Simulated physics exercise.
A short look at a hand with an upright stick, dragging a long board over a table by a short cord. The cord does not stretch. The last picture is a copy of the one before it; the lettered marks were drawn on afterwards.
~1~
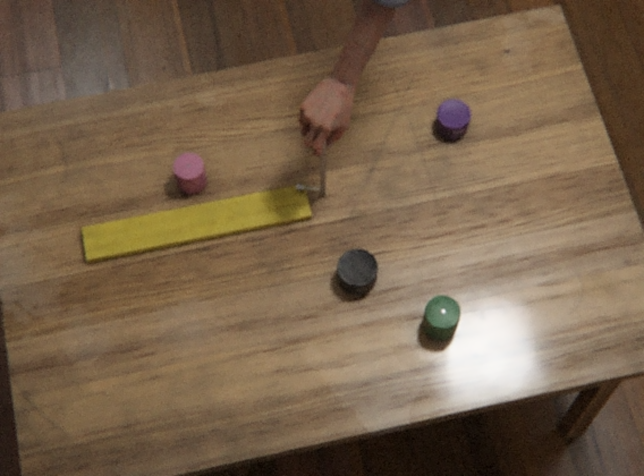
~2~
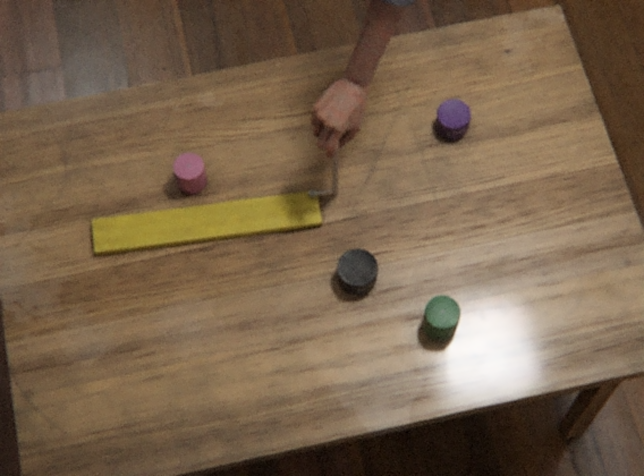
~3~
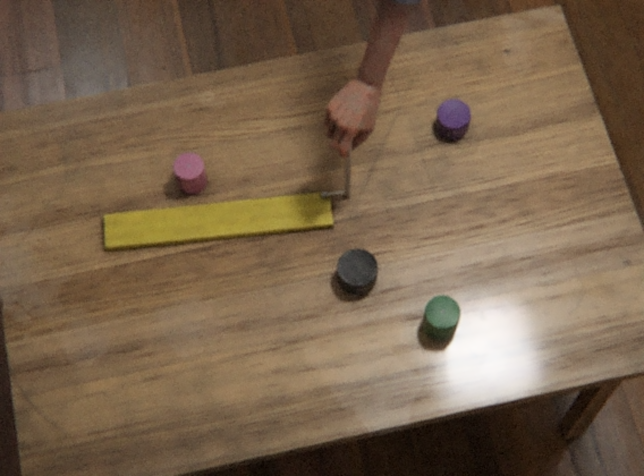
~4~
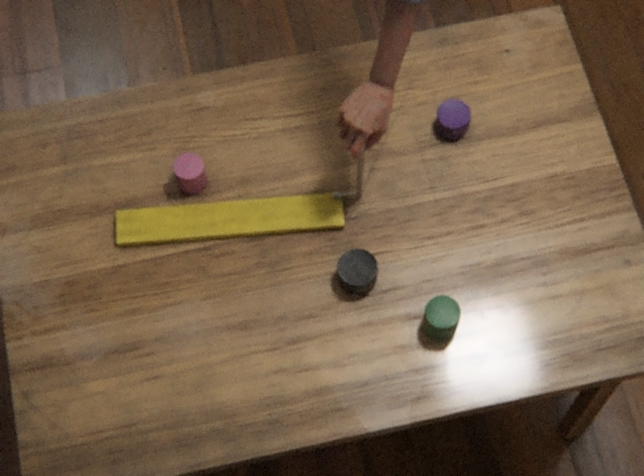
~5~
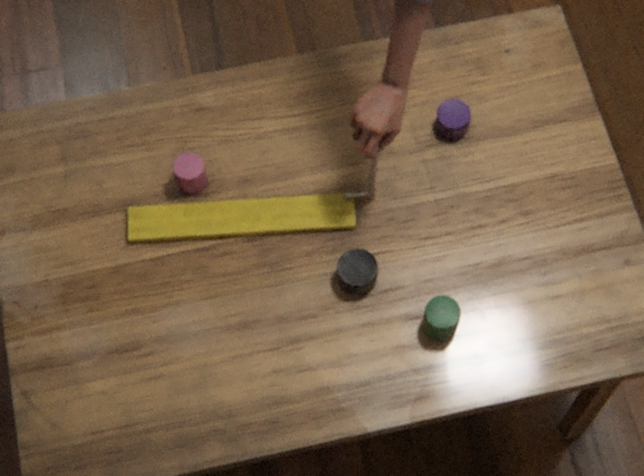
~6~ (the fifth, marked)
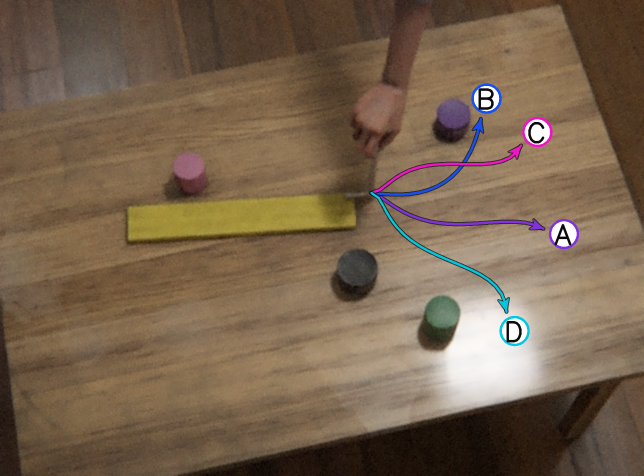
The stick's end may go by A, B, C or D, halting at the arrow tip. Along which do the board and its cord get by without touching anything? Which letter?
Everything stays clear on C.
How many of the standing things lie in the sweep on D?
It touches three.
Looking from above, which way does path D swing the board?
On that path, clockwise.
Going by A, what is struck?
It is the pink tin.
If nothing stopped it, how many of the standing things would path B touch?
It touches one.
On the marked copy, A from (371, 193) via (459, 224) to (544, 229); B from (371, 193) via (451, 177) to (481, 119); C from (371, 193) via (446, 164) to (521, 145); D from (371, 193) via (436, 255) to (507, 311).
With C. Early on, foot of the stick (423, 167), middle of the board (298, 201).
Further on, foot of the stick (483, 165), middle of the board (356, 189).
At the end, foot of the stick (522, 143), middle of the board (401, 178); nothing has been touched.
As for the rest, A meets the pink tin; B meets the purple tub; D meets the black tub, pink tin and green tin.
